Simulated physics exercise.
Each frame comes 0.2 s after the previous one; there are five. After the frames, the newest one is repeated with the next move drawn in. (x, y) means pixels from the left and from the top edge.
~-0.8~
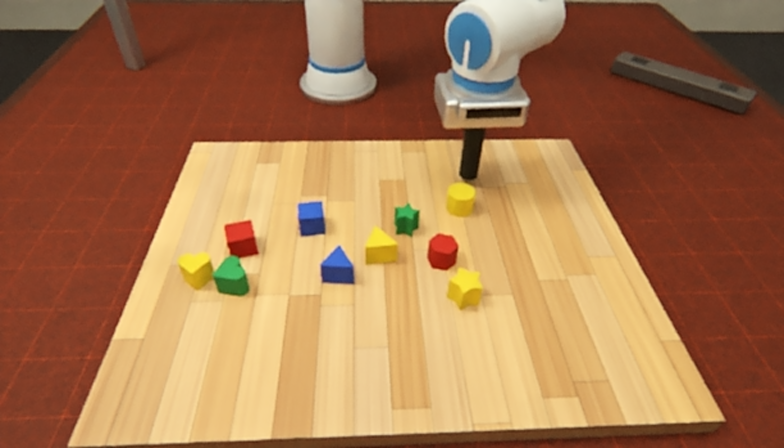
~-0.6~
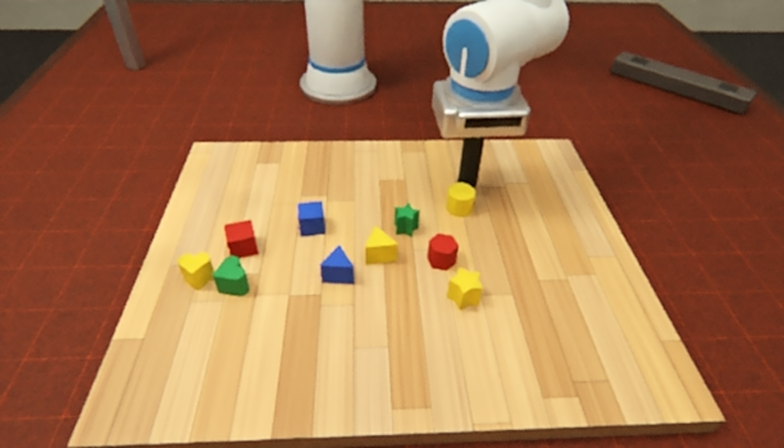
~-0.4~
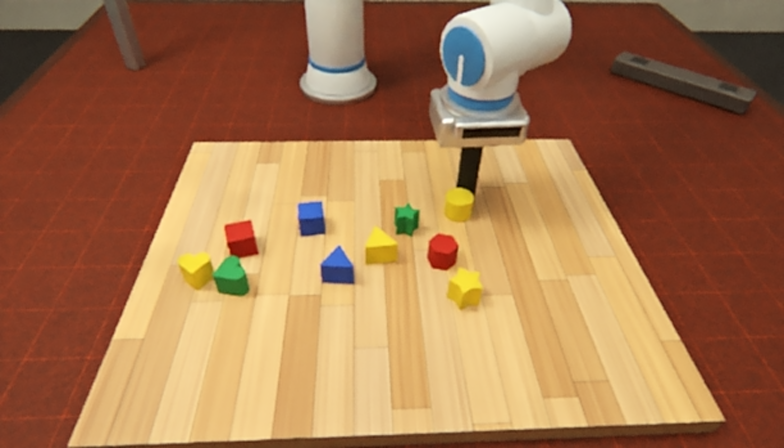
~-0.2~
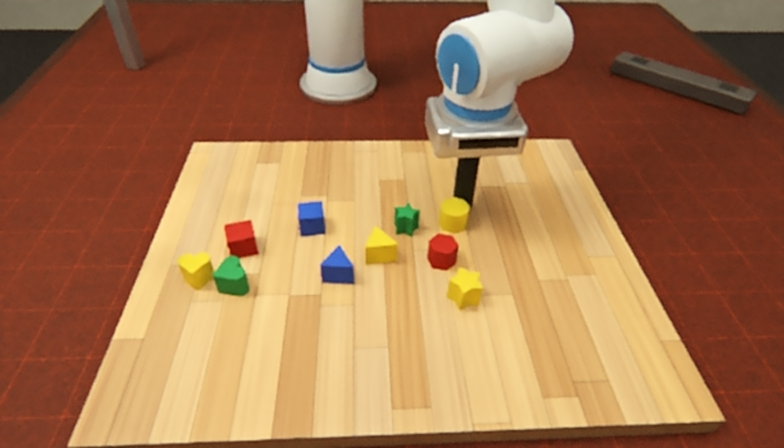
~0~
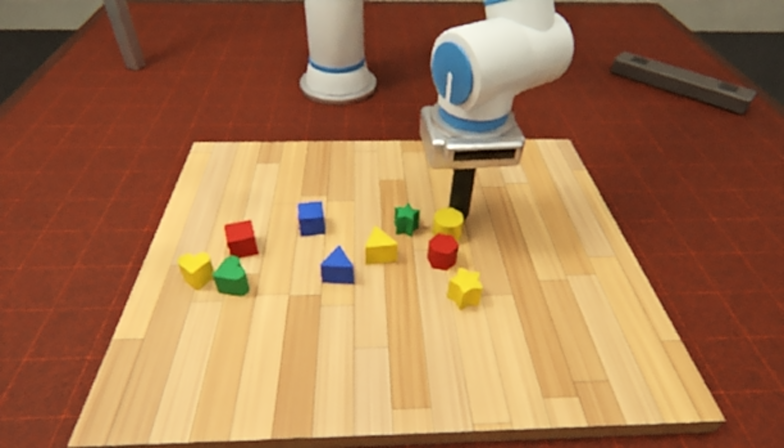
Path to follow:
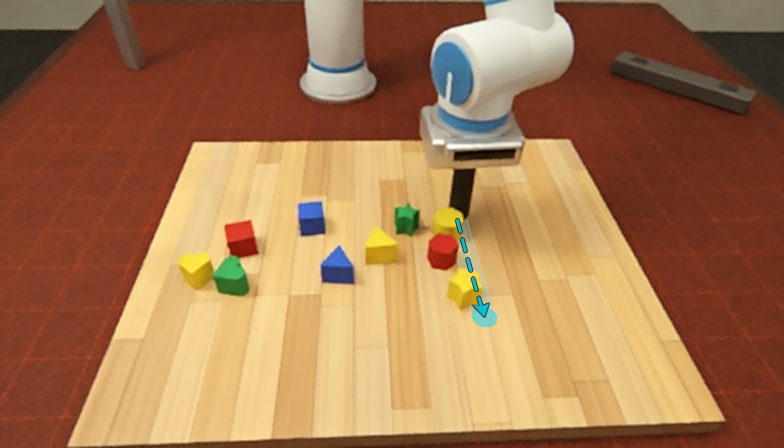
A white and blue robot arm reaches down with a black bar over a light wooden board on a dark red surface, seen from above and in front by a still camera. Red, blue, green and yellow blocks lie scattered across the board's middle and left. The bar moves slightly nearer and left, pushing the yellow circular block a short way toward the red hexagonal block.
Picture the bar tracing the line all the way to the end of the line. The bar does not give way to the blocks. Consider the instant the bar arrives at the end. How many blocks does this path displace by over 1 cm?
This push will displace three or more blocks.
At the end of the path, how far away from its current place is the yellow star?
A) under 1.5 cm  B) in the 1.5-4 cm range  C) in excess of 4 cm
I choose B.
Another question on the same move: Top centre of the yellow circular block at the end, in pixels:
I think it will end close to (441, 230).
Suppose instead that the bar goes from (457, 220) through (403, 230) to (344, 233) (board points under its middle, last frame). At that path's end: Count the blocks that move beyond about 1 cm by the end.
Expect three or more.
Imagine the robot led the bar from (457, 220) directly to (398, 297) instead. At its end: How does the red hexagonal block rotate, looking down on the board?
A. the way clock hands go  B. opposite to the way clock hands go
B - opposite to the way clock hands go.
The drawn path runs from (457, 220) to (485, 317).
On the path given first. One third of the way, bar at (466, 243); red hexagonal block at (439, 251), turned 15° anticlockwise; yellow circular block at (441, 230).
Two thirds of the way, bar at (475, 274); red hexagonal block at (439, 251), turned 15° anticlockwise; yellow circular block at (441, 230).
At the end, bar at (486, 311); green star not moved; red hexagonal block at (439, 251), turned 15° anticlockwise; yellow circular block at (441, 230); yellow star at (462, 297), turned 75° clockwise.
